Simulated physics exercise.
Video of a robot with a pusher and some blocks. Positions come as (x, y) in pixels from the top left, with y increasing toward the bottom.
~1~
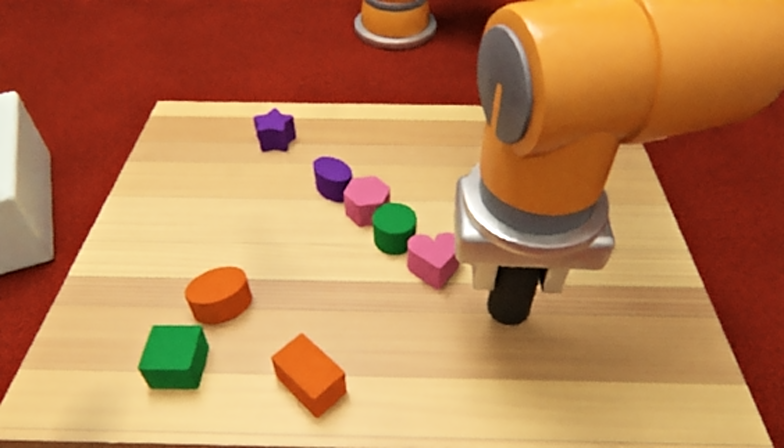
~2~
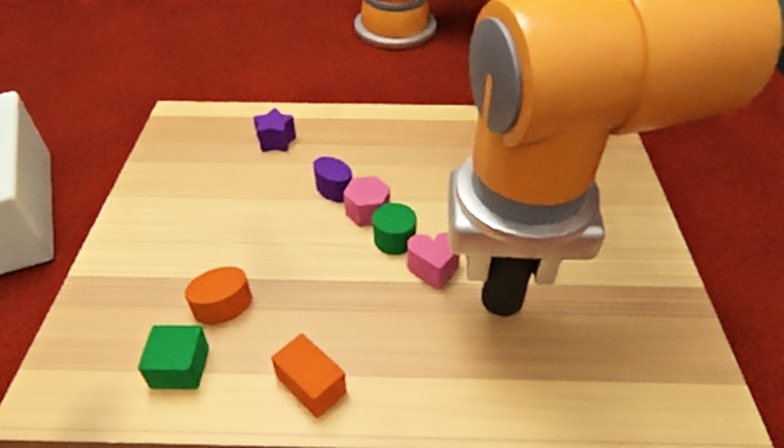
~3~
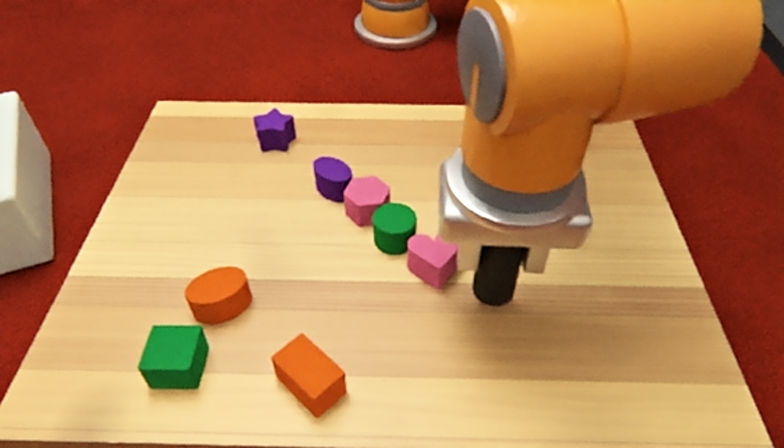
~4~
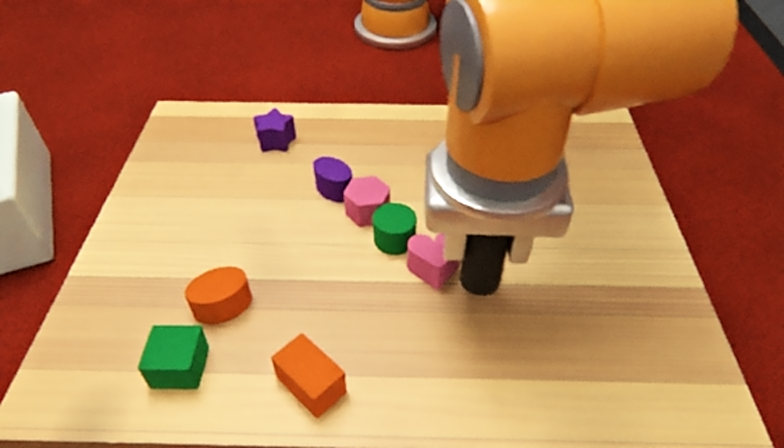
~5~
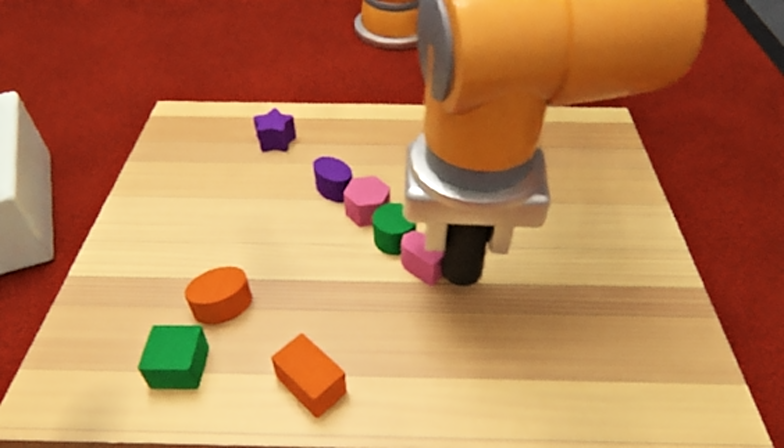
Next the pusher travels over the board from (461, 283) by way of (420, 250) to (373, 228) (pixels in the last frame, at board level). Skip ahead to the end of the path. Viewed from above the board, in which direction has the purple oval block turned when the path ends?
I'd predict that, seen from above, the purple oval block rotates counter-clockwise.
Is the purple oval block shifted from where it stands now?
Going by the path, yes.
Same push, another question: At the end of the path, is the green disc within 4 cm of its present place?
No - that is not the case.
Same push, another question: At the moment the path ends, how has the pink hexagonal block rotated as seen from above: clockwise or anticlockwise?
Rotates clockwise.
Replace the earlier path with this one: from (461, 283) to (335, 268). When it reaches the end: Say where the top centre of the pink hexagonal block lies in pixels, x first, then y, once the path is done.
My prediction: (369, 172).
The first path, step by step. One third of the way, pusher (436, 247); purple oval block (331, 167); pink hexagonal block (365, 186); green disc (374, 215); pink heart block (396, 239), turned 35° anticlockwise.
Two thirds of the way, pusher (404, 229); purple oval block (331, 166); pink hexagonal block (364, 185); green disc (354, 215); pink heart block (379, 245), turned 70° anticlockwise.
At the end, pusher (372, 215); purple oval block (327, 162), turned 25° anticlockwise; pink hexagonal block (360, 179), turned 20° clockwise; green disc (331, 212); pink heart block (377, 246), turned 75° anticlockwise.
